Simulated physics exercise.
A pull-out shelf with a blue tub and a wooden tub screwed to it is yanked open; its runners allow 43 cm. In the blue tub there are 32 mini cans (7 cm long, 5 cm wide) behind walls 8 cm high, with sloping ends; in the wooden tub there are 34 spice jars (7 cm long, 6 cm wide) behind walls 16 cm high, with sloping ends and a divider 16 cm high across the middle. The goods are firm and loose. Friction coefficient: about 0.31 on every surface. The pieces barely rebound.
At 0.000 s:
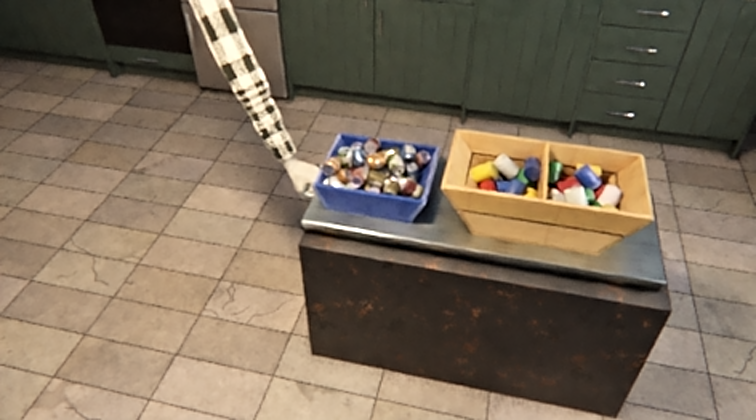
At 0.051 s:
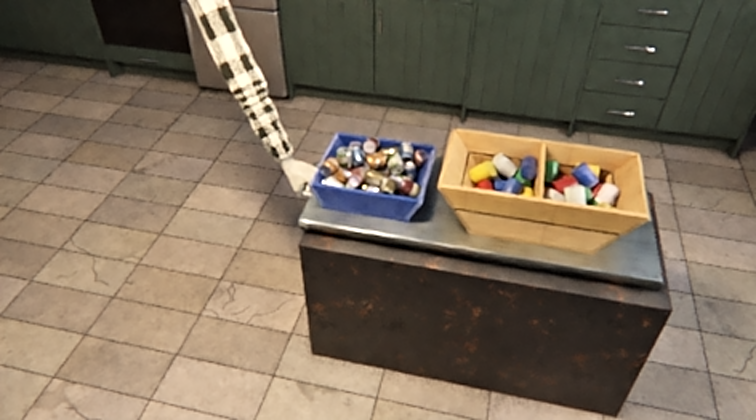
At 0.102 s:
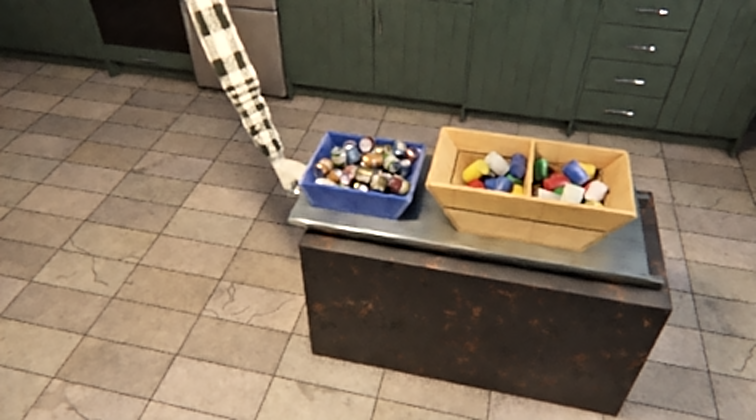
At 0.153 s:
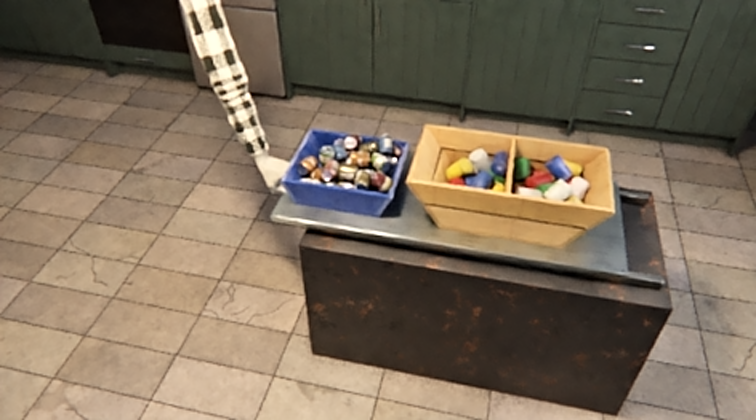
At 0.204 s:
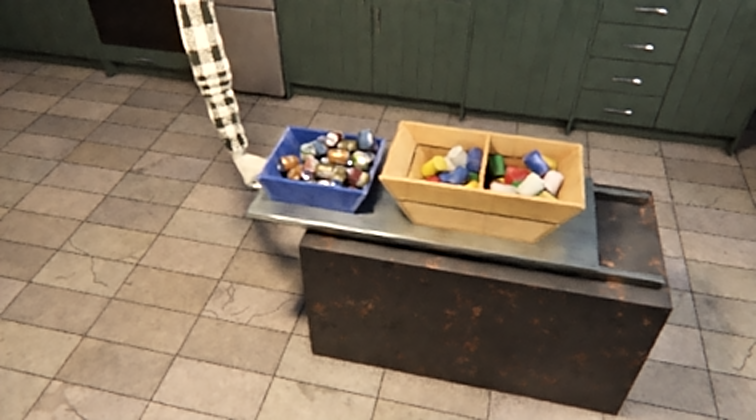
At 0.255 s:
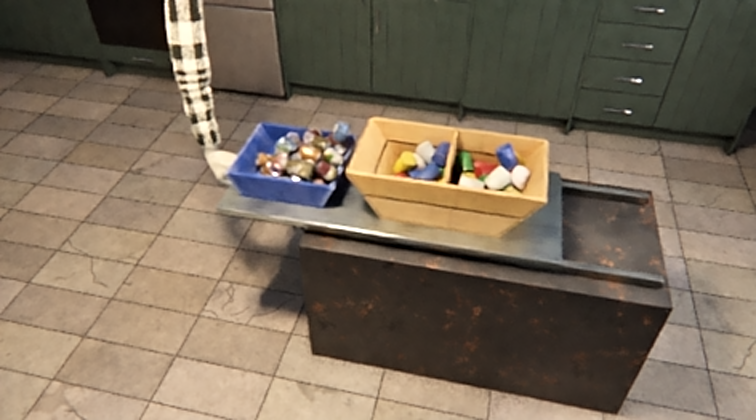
A metal shelf holding a blue tub of small cans and a divided wooden tub of colorful jars slid left across a dark cabinet as a hand in a checkered sleeve pulled it outward.
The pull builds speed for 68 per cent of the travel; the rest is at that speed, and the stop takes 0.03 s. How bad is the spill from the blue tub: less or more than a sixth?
Over a sixth of the mini cans leave the blue tub.
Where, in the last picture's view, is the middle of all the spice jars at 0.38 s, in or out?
Near (421, 173).
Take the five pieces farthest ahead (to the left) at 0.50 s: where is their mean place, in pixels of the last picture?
At about (159, 100).
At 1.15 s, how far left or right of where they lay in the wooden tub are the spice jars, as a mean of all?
Some 6 cm leftwards.
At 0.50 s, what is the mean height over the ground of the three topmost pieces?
About 96 cm.
After 0.30 s, end of travel.
After 0.38 s, 1 of 32 out of the blue tub and 0 of 34 out of the wooden tub.
After 0.50 s, 6 of 32 out of the blue tub and 1 of 34 out of the wooden tub.
After 0.72 s, 11 of 32 out of the blue tub and 2 of 34 out of the wooden tub.
When it is over (at 1.15 s), 11 of 32 out of the blue tub and 2 of 34 out of the wooden tub. Asked share, 11 of 32, 34 per cent.
